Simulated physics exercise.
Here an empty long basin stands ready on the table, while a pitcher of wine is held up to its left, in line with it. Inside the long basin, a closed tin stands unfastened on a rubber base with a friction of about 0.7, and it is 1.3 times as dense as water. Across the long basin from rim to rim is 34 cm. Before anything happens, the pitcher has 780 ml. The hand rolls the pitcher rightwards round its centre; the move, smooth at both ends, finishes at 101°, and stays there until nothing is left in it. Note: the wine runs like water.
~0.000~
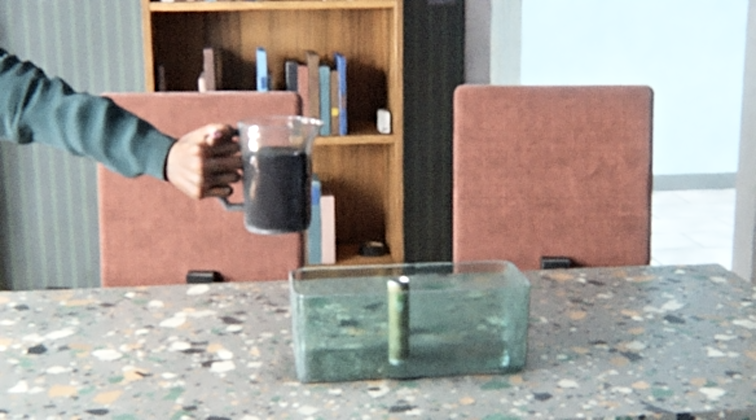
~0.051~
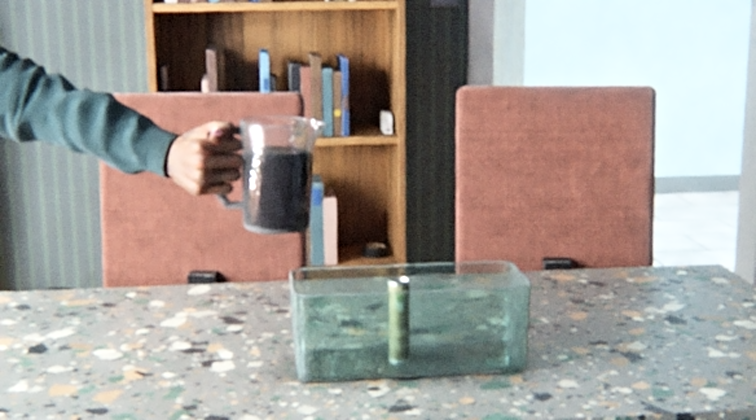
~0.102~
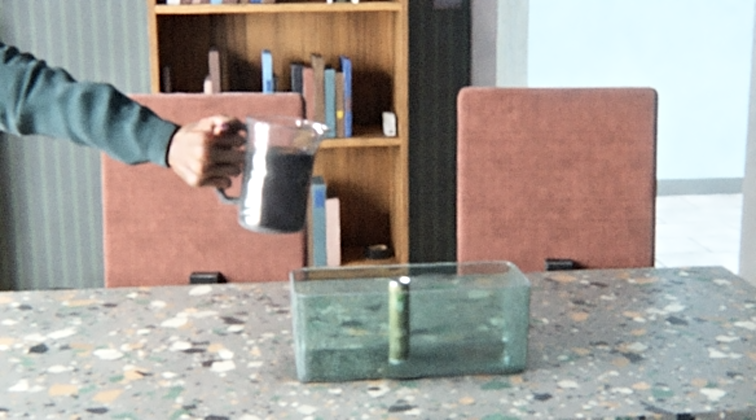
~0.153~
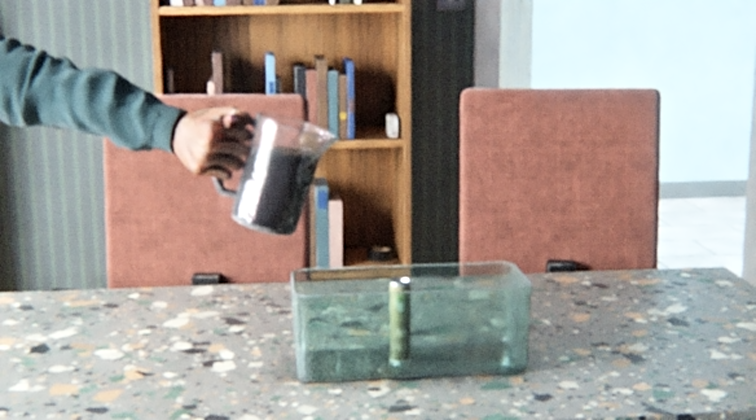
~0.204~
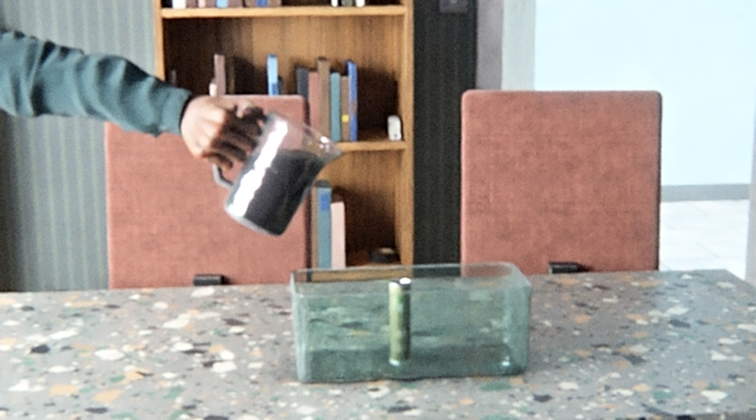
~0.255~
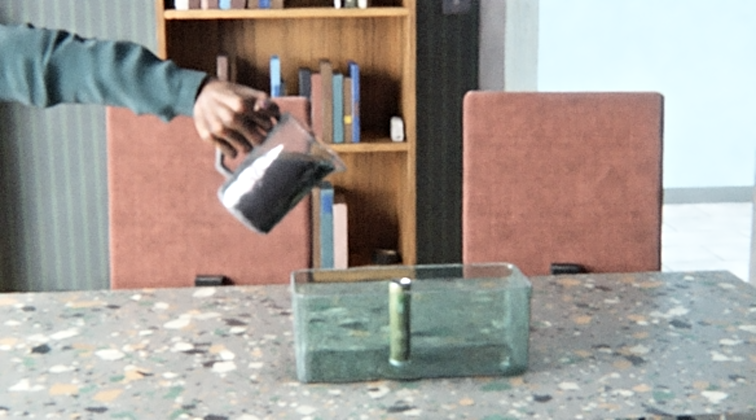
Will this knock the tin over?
Yes, it tips over.
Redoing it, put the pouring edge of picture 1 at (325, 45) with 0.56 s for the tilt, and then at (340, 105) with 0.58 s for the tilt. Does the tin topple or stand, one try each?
First it stays on its base; then it stays on its base.
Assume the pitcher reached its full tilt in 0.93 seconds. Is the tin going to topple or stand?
Then the tin tumbles.
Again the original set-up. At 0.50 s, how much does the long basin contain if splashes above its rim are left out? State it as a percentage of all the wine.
Roughly 8 percent.
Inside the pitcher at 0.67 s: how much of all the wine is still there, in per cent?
I reckon near 28 per cent still sits there.
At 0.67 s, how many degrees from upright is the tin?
The tilt is near 0°.
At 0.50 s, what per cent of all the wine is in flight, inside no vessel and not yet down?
Some 24 per cent, I reckon.
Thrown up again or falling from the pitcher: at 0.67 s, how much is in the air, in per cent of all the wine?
Close to 22 per cent.
After 0.50 s the tilt is 98° and 69 per cent is still to pour; the tin stands where it began.
After 0.67 s the tilt is 101° and 29 per cent is still to pour; the tin stands 2 cm from where it began.
After 0.86 s the tilt is 101° and 9 per cent is still to pour; the tin leans 6°.
After 1.06 s the tilt is 101° and 2 per cent is still to pour; the tin leans 30°.
In the end the tin lies on its side.
